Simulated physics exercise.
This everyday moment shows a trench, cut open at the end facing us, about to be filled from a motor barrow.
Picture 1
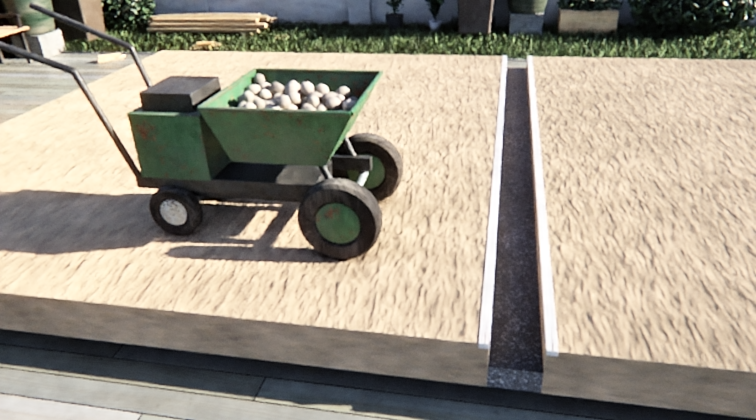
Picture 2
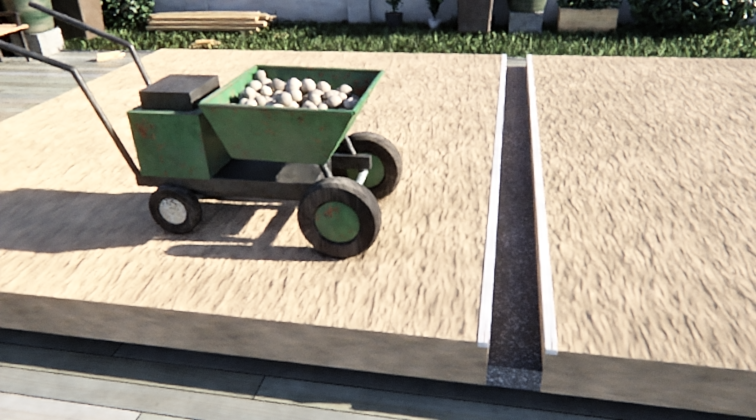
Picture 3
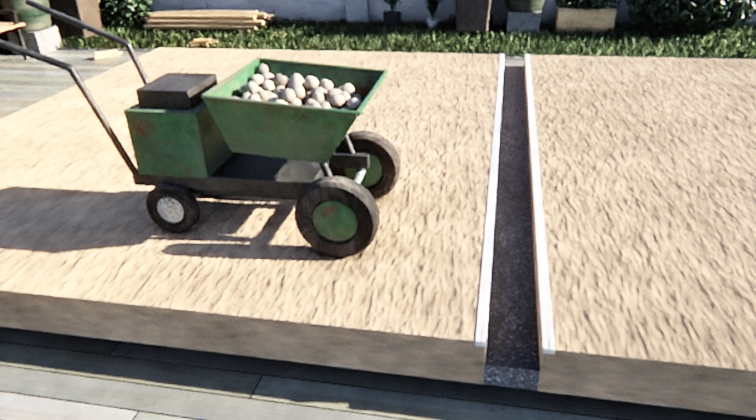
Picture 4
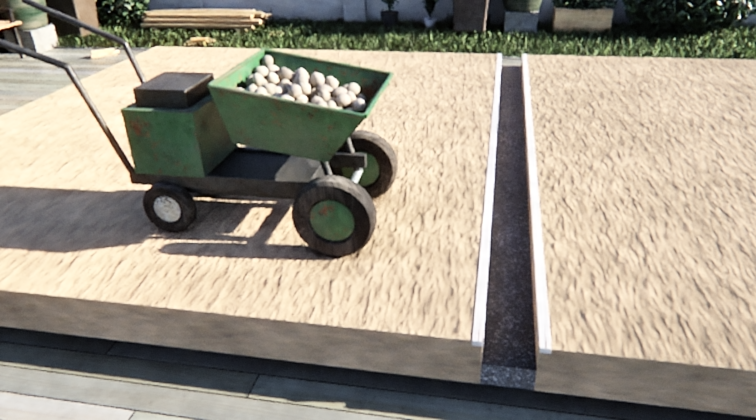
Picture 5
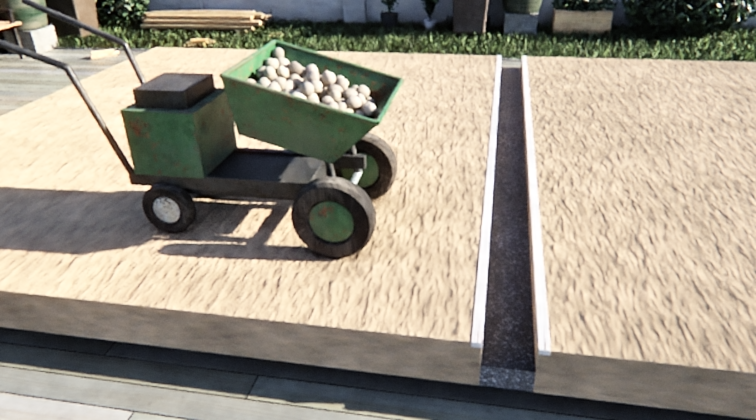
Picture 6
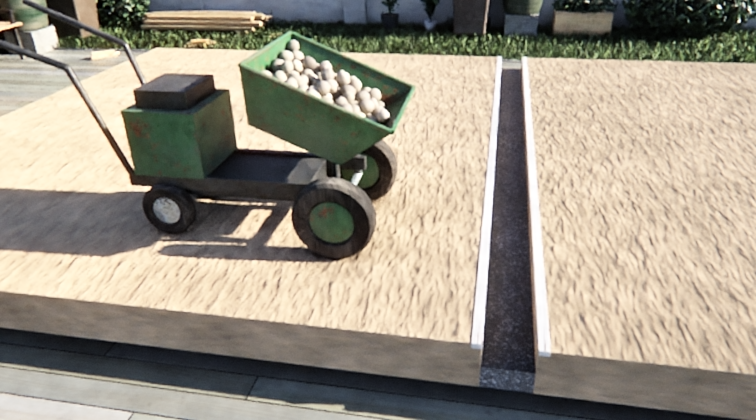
On a sandy-coloured, textured surface beside a narrow open-ended trench, a green motor barrow loaded with pale river pebbles stays in place while its skip gradually tilts toward the right, the rear rising and the pebbles remaining inside.
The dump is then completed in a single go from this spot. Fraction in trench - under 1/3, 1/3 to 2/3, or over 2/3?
Okay, so the amount in the trench ends inside the middle band of one-third to two-thirds.
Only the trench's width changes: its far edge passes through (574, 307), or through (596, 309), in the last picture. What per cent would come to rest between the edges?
60 % then 70 %, roughly.
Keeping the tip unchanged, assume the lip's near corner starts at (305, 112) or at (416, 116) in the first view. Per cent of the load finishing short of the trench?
About 70 % and 0 %.
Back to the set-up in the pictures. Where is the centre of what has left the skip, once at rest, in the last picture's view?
At about (501, 233).
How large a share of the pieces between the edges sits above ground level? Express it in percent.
Roughly 35 in a hundred.
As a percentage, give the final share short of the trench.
My estimate is around 35 percent.
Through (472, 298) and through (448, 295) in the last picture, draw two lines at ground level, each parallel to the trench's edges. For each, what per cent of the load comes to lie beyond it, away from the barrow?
Roughly 70 and 90 percent.
Soon after the last picture, skip tipped steeply; all in the skip.
A little later, skip tipped right over; about two thirds in the skip; a small part short of the trench; a small part in or heaped over the trench; a stray few falling.
Later still, skip tipped right over; a small part in the skip; about a third short of the trench; about half in or heaped over the trench; a small part beyond it.
At rest, skip tipped right over; a small part in the skip; about a third short of the trench; about half in or heaped over the trench; a small part beyond it.
